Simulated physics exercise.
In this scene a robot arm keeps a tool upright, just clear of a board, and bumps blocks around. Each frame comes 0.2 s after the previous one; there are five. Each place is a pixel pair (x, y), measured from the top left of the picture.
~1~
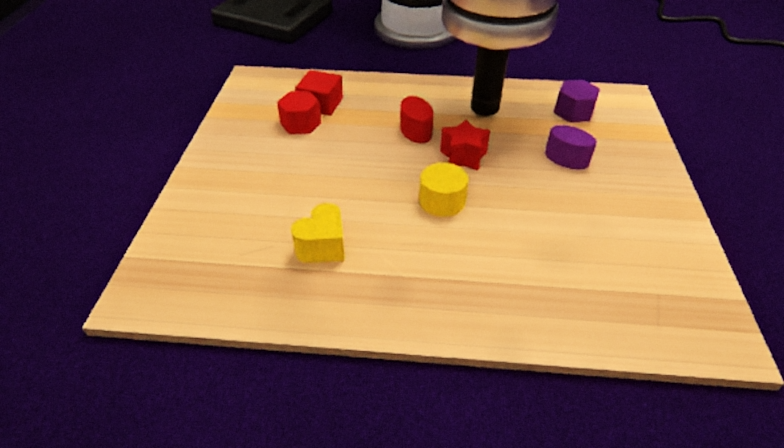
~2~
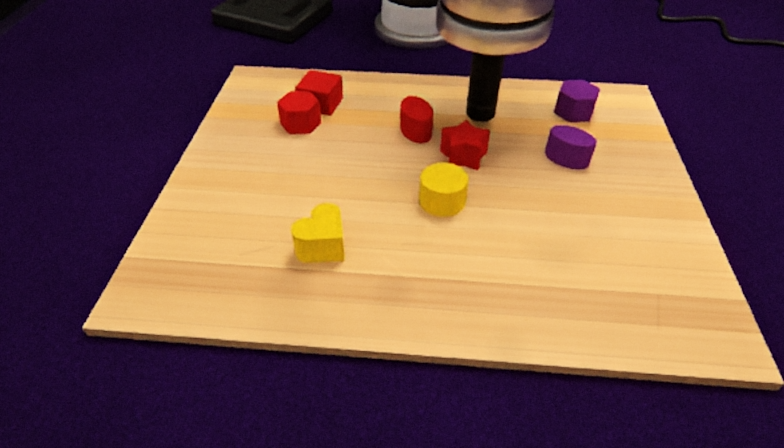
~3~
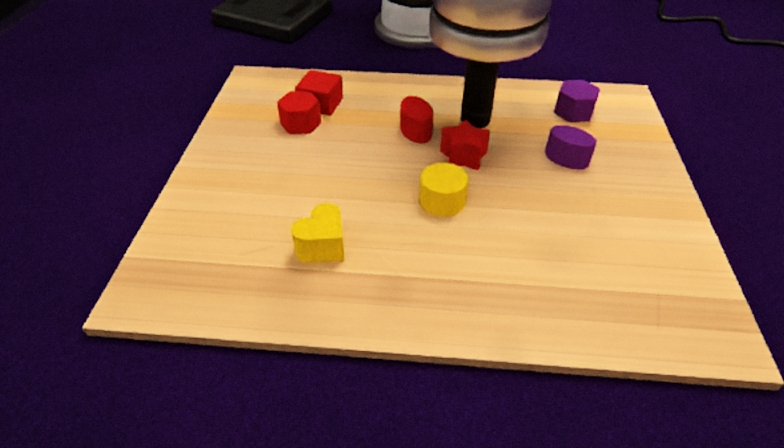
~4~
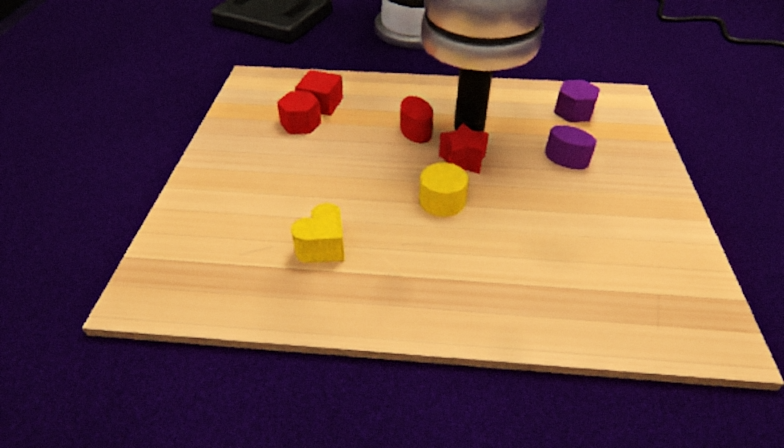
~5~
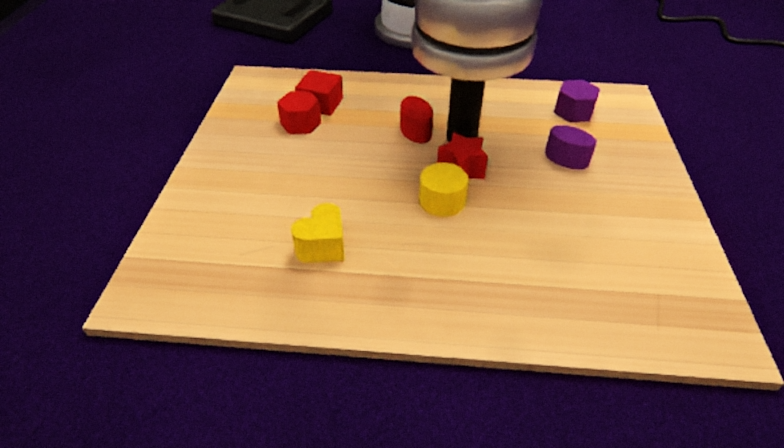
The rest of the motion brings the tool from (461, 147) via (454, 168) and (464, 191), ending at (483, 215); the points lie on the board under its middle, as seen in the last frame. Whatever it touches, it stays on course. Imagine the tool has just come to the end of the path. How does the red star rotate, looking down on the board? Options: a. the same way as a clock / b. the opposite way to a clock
Option a.
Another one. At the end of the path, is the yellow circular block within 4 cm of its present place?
No, that is not how it ends up.
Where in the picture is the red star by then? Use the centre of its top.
The middle of its upper face will lie at (477, 219).
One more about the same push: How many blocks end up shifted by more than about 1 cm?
My answer is two.
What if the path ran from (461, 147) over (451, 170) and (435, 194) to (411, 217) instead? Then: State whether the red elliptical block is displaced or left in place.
From what I can tell, it will keep its place.
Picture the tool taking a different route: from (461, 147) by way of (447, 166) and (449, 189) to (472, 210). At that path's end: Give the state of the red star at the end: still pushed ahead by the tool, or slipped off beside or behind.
I think it holds its spot in front.
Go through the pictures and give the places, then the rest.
In the first picture, tool's lower end (485, 109); red elliptical block (417, 107); yellow circular block (444, 177); red star (466, 133).
In the second picture, tool (480, 114); blocks still.
In the third picture, tool (475, 121); blocks still.
In the fourth picture, tool (469, 129); red star (466, 137).
In the fifth picture, tool (462, 139); red elliptical block (417, 107); yellow circular block (444, 177); red star (465, 146).
On the path given first. One third of the way, tool (455, 160); yellow circular block (441, 190); red star (462, 166), turned 20° anticlockwise.
Two thirds of the way, tool (466, 183); yellow circular block (438, 213); red star (469, 192).
At the end, tool (485, 207); red elliptical block still; yellow circular block (433, 229); red star (477, 219), turned 20° clockwise.
